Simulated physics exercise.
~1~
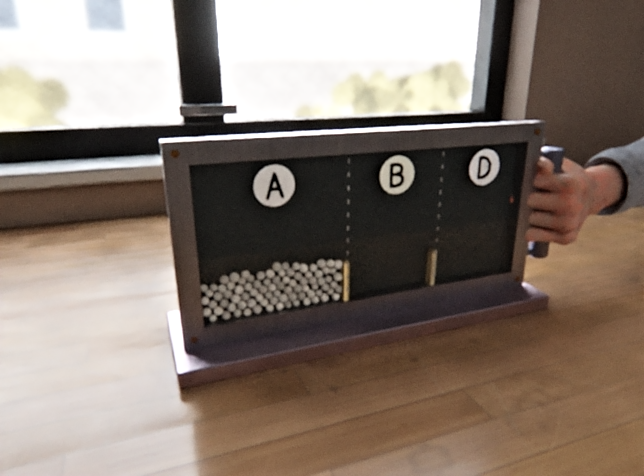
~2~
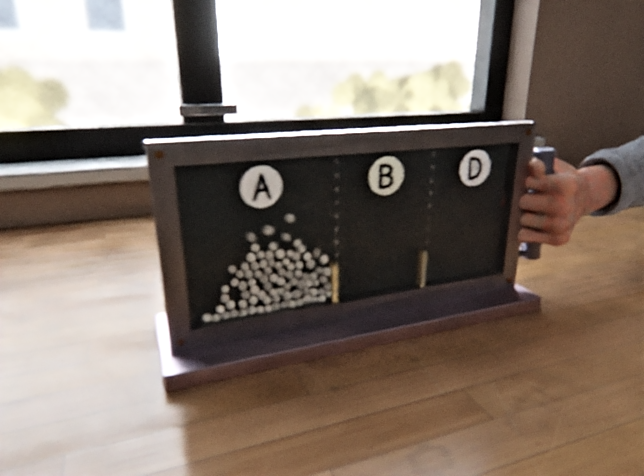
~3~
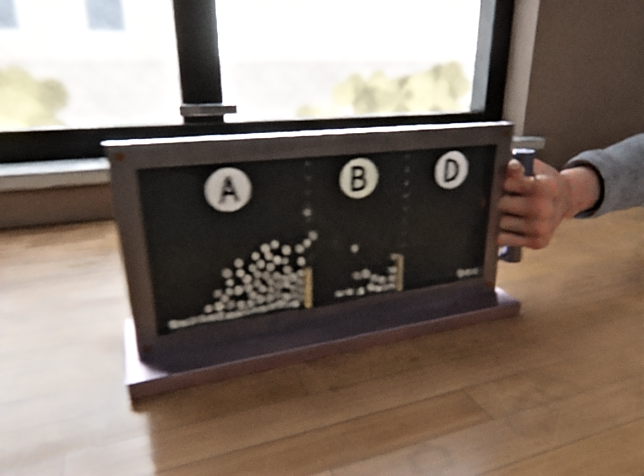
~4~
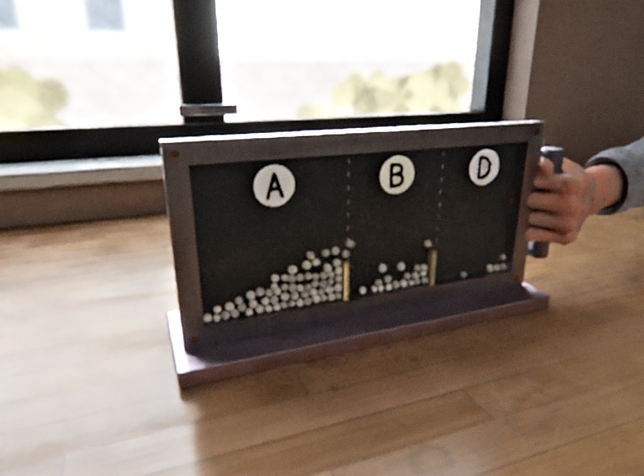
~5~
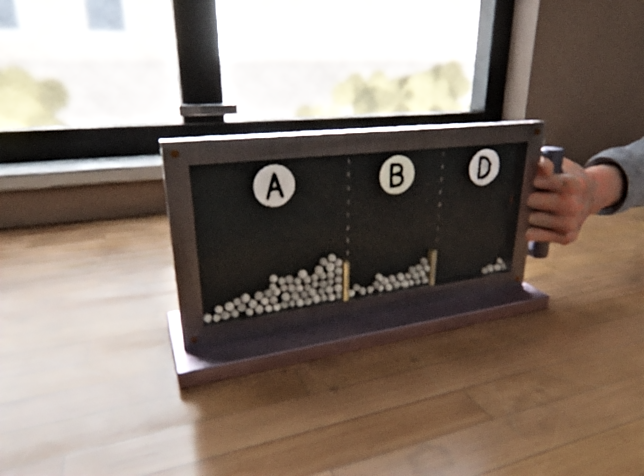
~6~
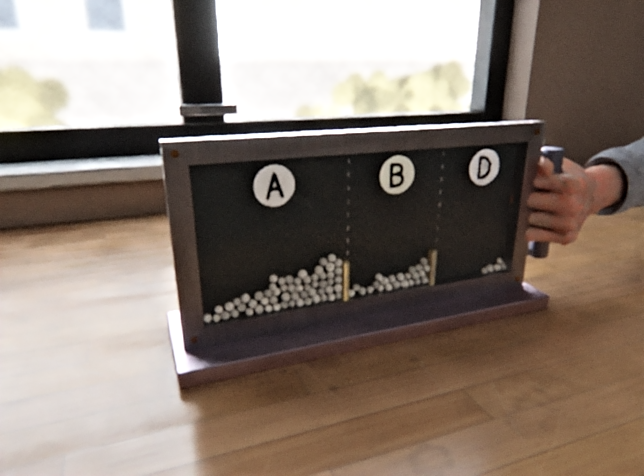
In this clip, a hand slides an upright case of small white balls left along a wooden surface and back right, tossing some from section A over low dividers into B and D, where they settle, leaving most in A, fewer in B and a few in D.
